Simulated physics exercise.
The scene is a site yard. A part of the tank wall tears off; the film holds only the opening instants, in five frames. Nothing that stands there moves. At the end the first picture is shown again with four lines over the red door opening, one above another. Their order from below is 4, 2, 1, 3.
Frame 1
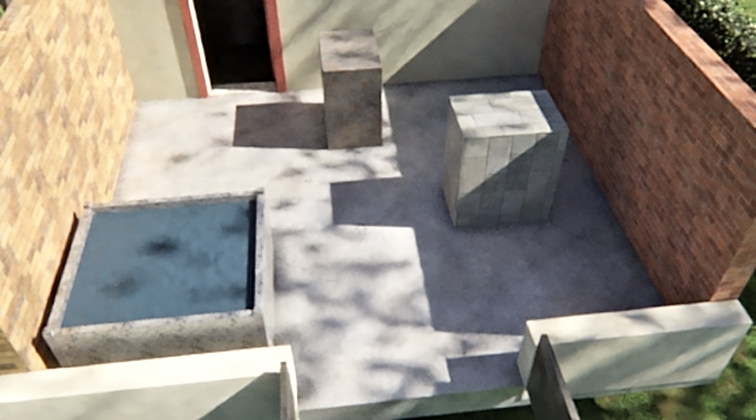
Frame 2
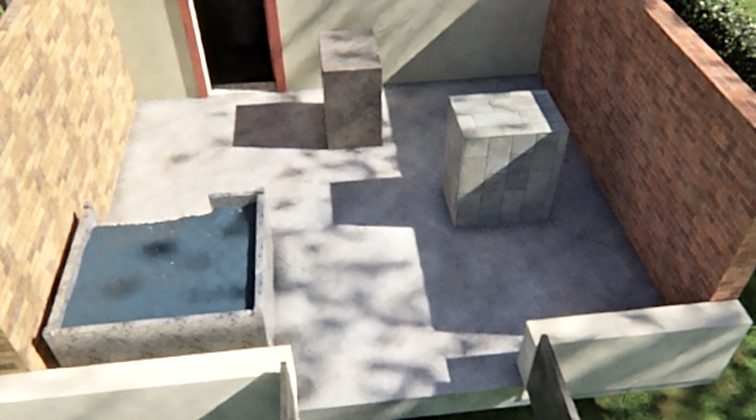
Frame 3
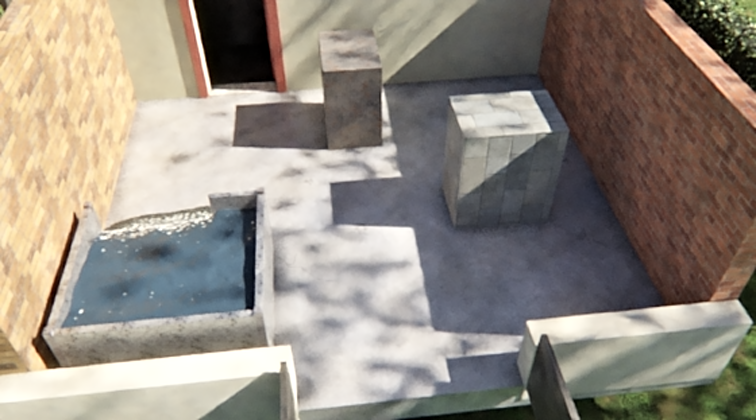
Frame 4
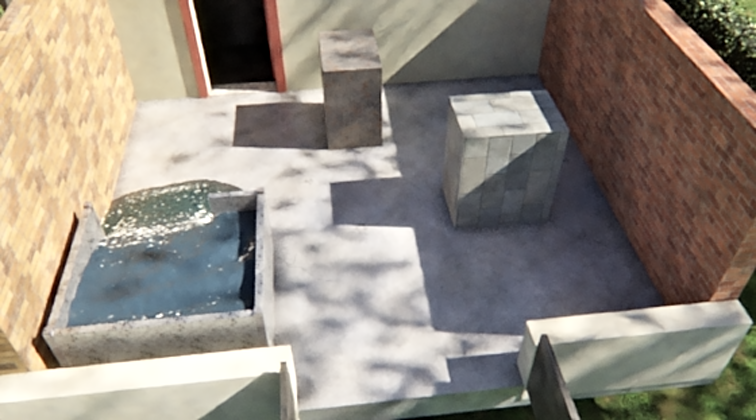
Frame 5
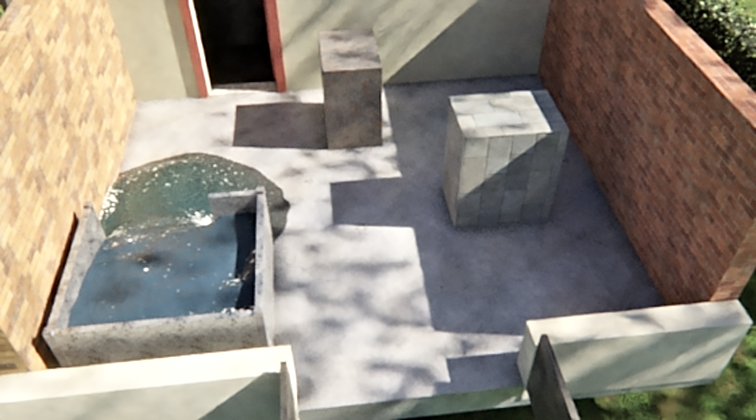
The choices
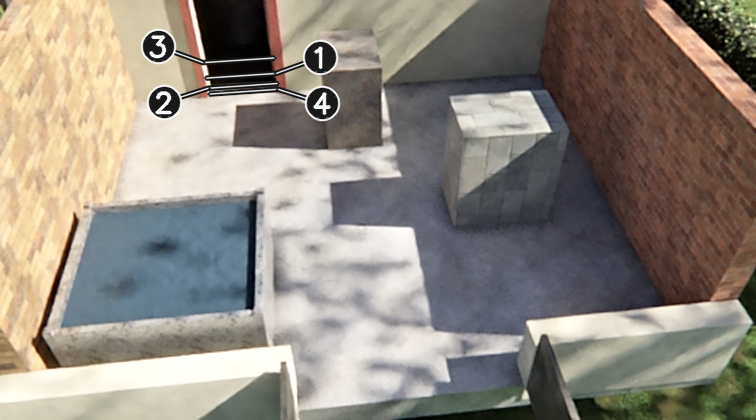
Water pours out through a gap that opens in the far wall of a grey stone tank at the left, glinting as it spreads across the paving behind and around the tank's right corner. The sunlit, shadow-dappled yard is seen from above, between brick walls. A dark block and a paler tiled one stand still near a red-framed doorway, and the camera stays fixed.
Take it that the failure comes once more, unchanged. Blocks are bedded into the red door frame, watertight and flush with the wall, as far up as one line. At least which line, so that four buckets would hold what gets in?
Mark 1 just does it.
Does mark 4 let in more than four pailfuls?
Yes, that goes wrong.
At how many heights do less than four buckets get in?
Two.
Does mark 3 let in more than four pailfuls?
No.
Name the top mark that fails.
That is mark 2.
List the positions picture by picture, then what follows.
Water in the tank at rest, its middle at (168, 261); foot of the red doorway at (244, 94); open gate at (410, 329).
Water covers 1 % of the ground, its front hidden from here.
Water covers 4 % of the ground, its front hidden from here.
Water covers 7 % of the ground, its front hidden from here.
Water covers 12 % of the ground and shows as far out as (200, 157).
On the marked copy, 1 at (241, 75); 2 at (243, 85); 3 at (238, 60); 4 at (244, 91); from the bottom up 4, 2, 1, 3.
With 1, a splash gets over, under a bucket.
With 2, about 11 bucketfuls get in.
With 3, nothing gets over.
With 4, dozens of bucketfuls pour in.
